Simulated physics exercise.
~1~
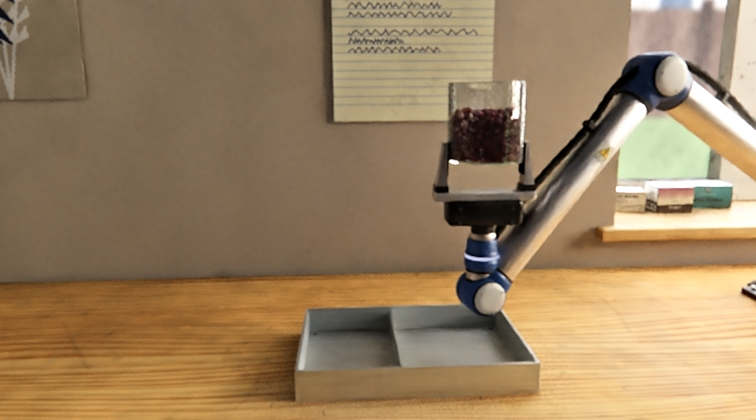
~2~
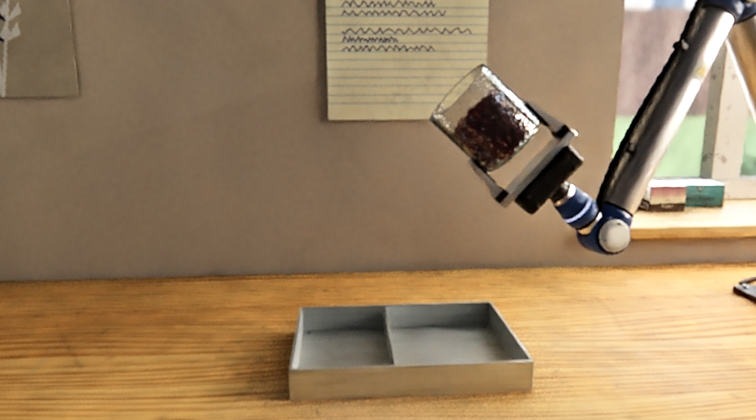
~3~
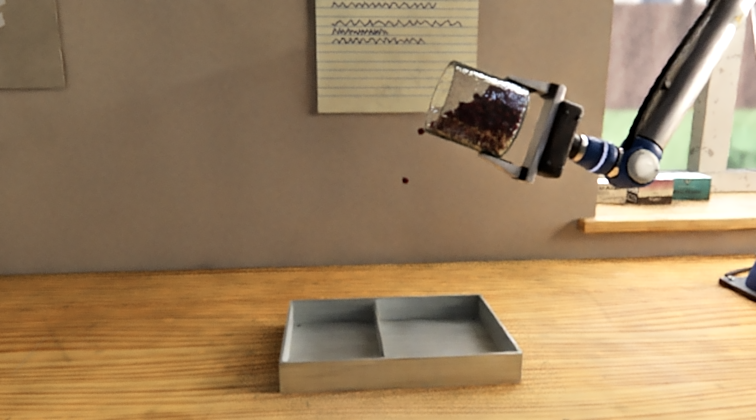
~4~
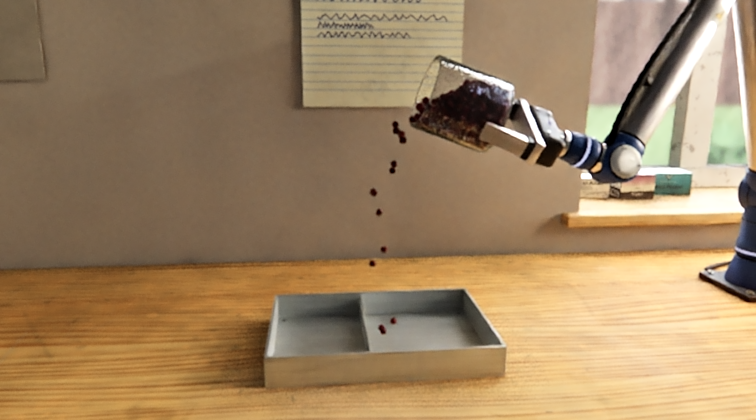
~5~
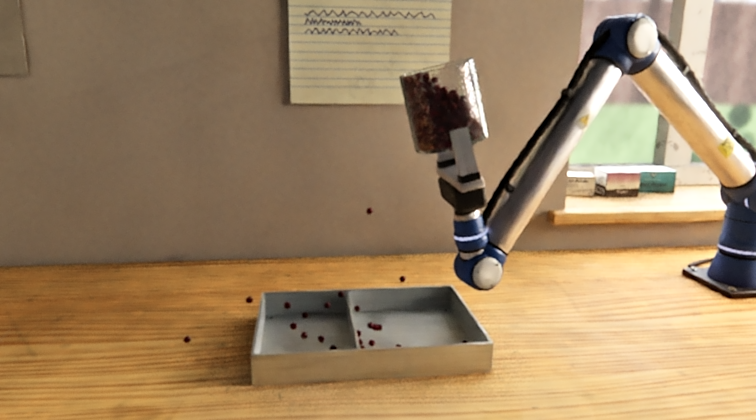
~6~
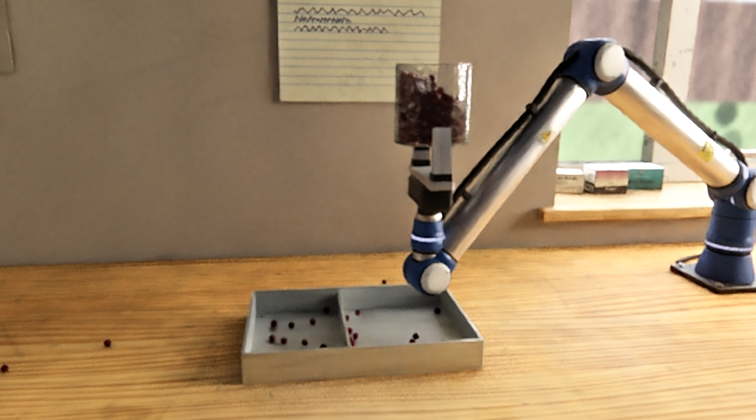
At a wooden table, a robot arm tips a clear cup, spills some beads, then rights it.
